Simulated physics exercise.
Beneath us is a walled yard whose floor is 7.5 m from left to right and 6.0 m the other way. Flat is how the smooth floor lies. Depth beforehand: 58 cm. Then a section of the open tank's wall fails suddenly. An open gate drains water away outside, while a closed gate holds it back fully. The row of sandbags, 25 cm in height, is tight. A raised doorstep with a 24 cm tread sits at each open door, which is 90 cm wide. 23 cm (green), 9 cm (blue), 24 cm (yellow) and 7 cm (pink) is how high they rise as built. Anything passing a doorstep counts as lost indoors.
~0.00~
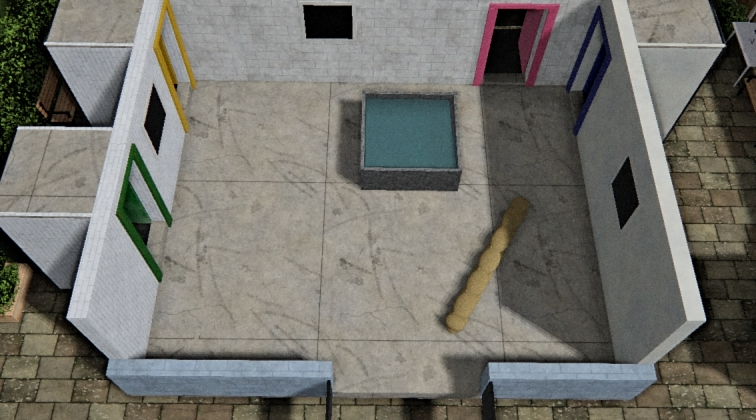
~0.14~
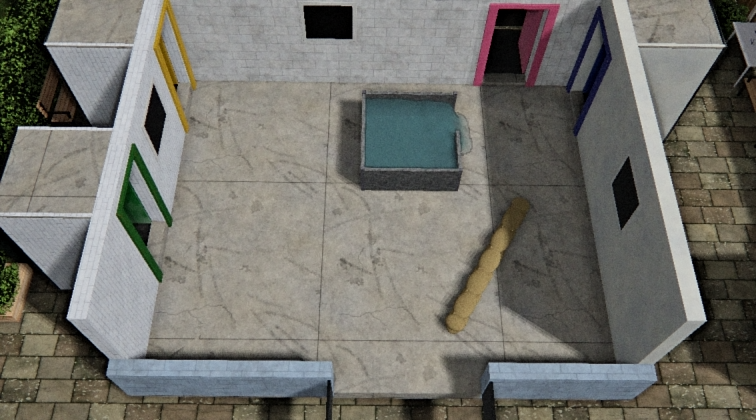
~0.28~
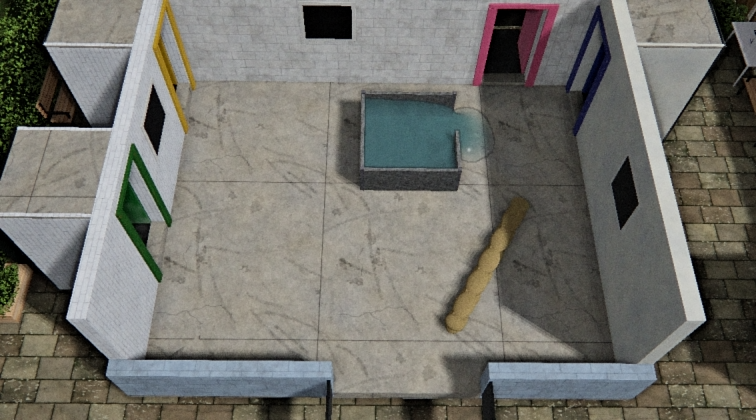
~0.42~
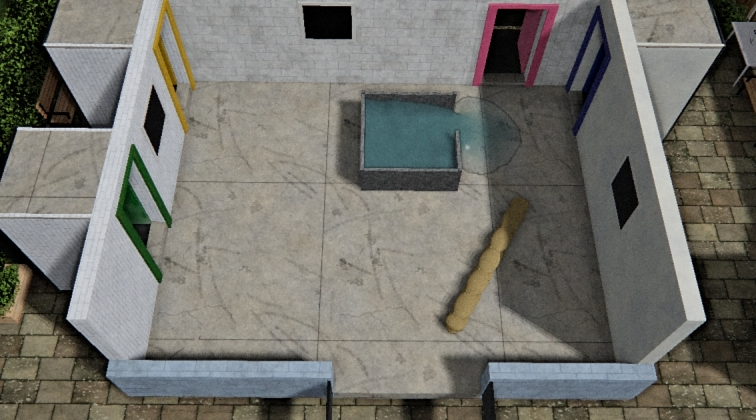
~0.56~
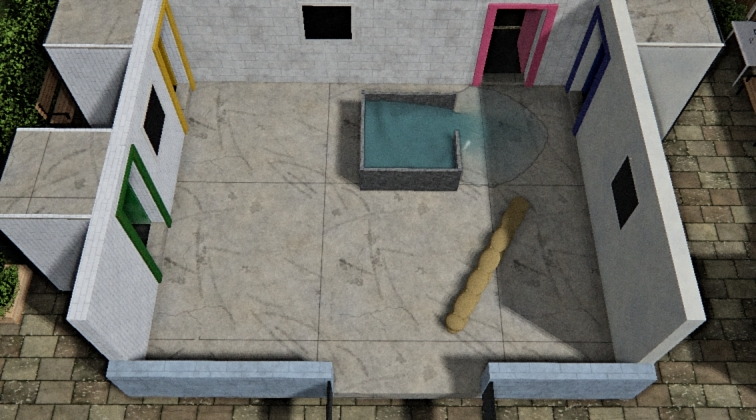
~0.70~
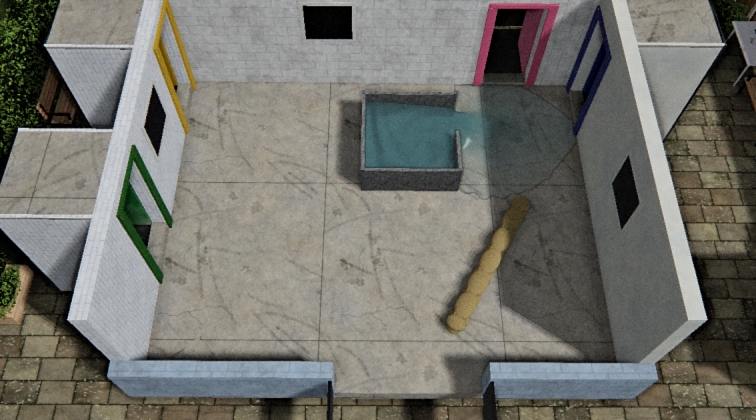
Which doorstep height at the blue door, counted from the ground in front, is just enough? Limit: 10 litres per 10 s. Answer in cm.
A height of roughly 25 cm is just enough.
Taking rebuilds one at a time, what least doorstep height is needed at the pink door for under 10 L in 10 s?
At the pink door it takes roughly 14.0 centimetres.
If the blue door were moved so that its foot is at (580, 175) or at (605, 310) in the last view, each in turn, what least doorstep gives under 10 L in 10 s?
First place around 16 cm, second around 6.5 cm.
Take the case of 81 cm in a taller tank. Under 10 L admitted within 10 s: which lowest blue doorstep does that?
A step of about 36 cm does it.
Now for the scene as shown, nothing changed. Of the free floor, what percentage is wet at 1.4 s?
About 15 per cent.
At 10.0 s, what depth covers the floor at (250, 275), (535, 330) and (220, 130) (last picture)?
The three readings, in order, are 0, 8 and 0 cm.
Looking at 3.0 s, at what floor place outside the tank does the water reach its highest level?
Around (563, 87).
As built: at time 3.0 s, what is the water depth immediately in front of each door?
Lab note, depth in cm: Green 0; blue 20; yellow 0; pink 11.
After 1.4 s water covers 15 % of the floor, deepest (36 cm) near (563, 87); 23 cm at the blue door, 25 litres in over its 9 cm doorstep.
After 3.0 s water covers 20 % of the floor, deepest (22 cm) near (563, 87); 20 cm at the blue door, 160 litres in over its 9 cm doorstep.
After 10.0 s water covers 45 % of the floor, deepest (8 cm) near (598, 356); 7 cm at the blue door, 228 litres in over its 9 cm doorstep.
At the blue door as built, the water arrived by 0.8 s and peaked near 28 cm at 2.0 s.
With a doorstep of 20.5 cm, 31 litres would have come in within the 10 s; with 28 cm, 5 litres. So under 10 litres takes about 25 cm.
